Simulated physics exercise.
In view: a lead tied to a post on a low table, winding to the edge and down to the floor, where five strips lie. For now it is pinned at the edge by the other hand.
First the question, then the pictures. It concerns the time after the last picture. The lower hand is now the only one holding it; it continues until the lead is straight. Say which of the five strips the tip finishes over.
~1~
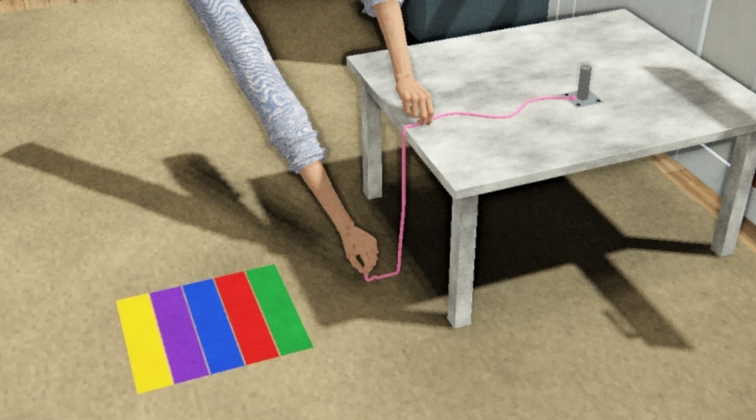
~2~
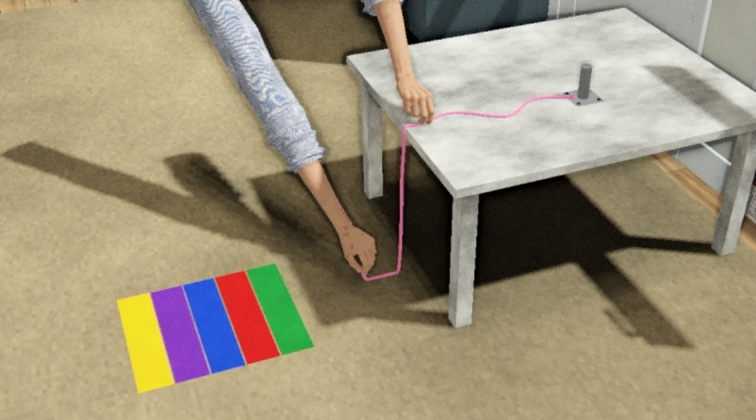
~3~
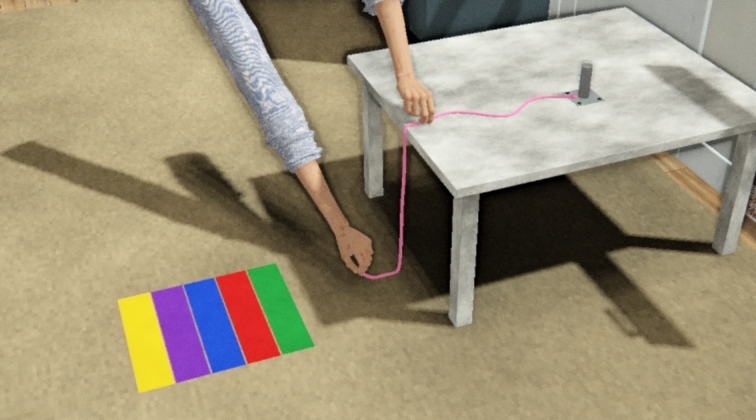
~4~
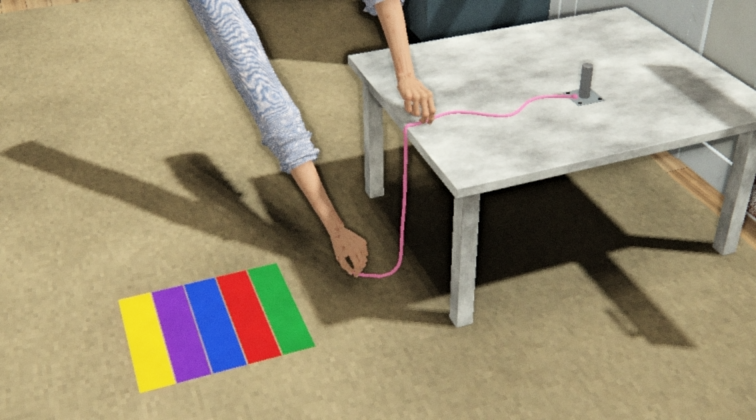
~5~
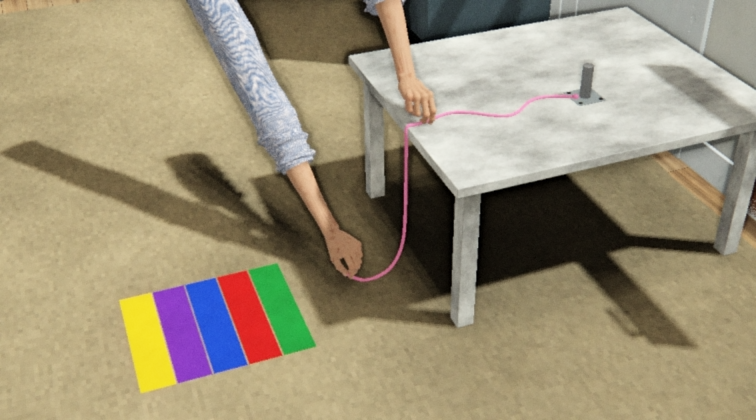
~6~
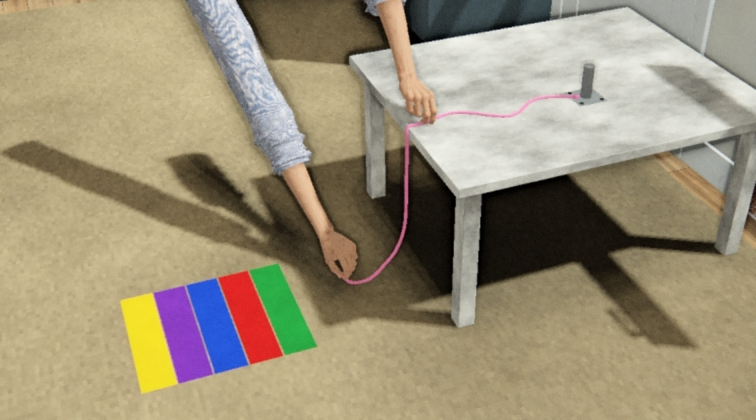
Red.
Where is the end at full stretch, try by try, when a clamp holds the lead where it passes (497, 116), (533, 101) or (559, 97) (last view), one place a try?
About (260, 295), (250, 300) and (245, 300).
Soon after, end near (306, 286); short of the strips.
After that, end near (268, 295); over green.
At the stop, end near (245, 301); over red. It halts on the red strip.
